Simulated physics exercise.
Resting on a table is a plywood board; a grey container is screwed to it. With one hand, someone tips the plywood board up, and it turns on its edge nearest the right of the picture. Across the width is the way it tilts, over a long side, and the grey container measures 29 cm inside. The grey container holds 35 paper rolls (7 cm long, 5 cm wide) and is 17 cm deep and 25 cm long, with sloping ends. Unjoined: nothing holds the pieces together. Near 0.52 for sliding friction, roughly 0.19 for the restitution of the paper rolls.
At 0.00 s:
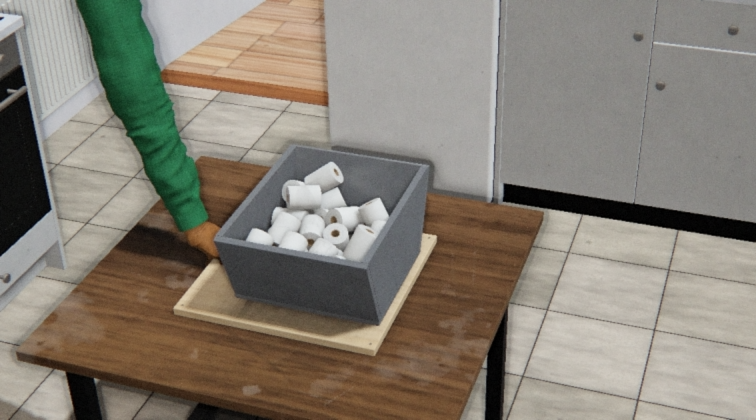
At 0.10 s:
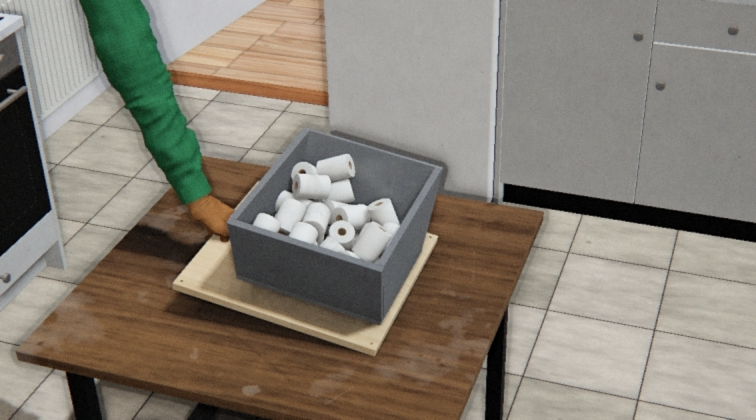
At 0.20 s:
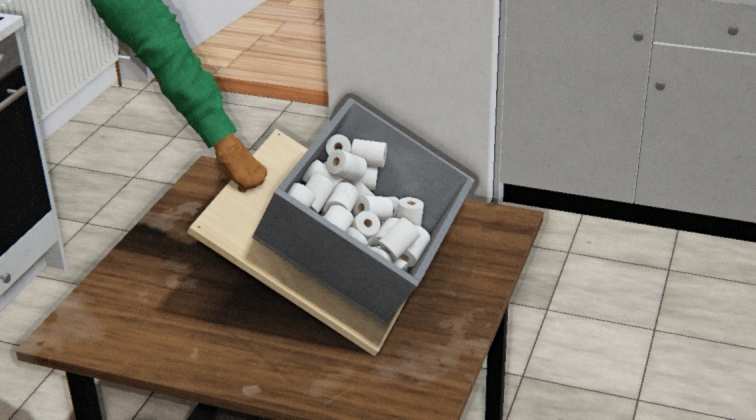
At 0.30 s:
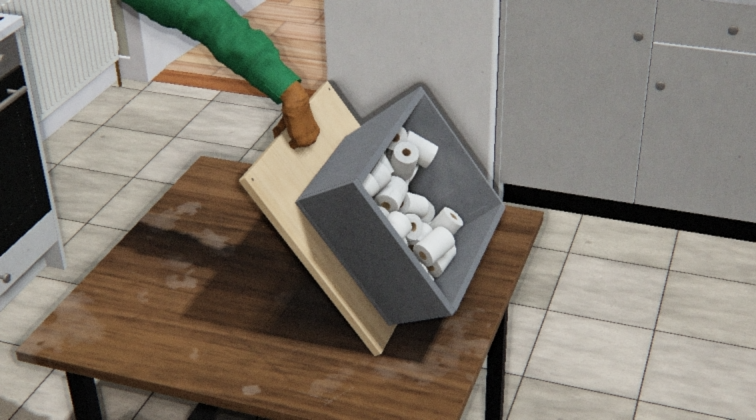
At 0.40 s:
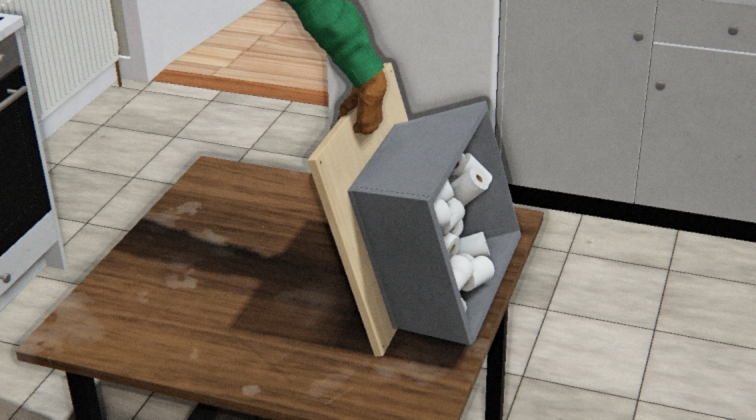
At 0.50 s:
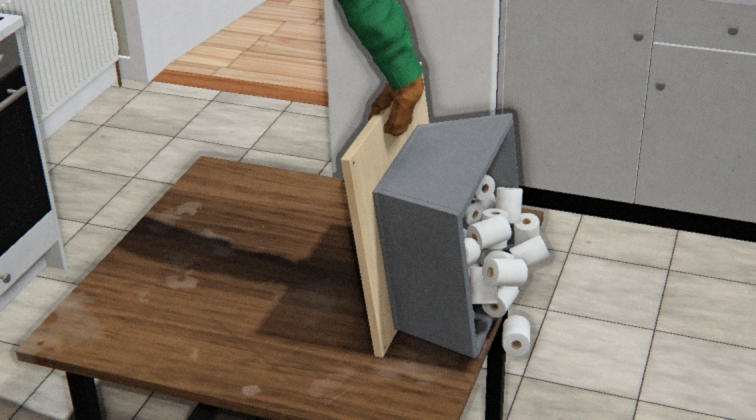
A hand tips a board and grey container up rightward, and some paper rolls tumble out.
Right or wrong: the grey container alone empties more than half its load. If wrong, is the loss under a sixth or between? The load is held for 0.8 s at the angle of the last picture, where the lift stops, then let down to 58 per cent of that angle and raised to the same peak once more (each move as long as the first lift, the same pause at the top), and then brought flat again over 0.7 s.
Right.
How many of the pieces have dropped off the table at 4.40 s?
That count sits near 20.
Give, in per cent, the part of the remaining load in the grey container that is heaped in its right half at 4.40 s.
Roughly 70 percent of the remaining load.
After 1.12 s, tilt 83°; grey container 13 in, 22 out.
After 1.90 s, tilt 52°; grey container 13 in, 22 out.
After 3.00 s, tilt 83°; grey container 13 in, 22 out.
Outcome (at 4.40 s), grey container 13 in, 22 out. Asked share, 22 of 35, 63 per cent.
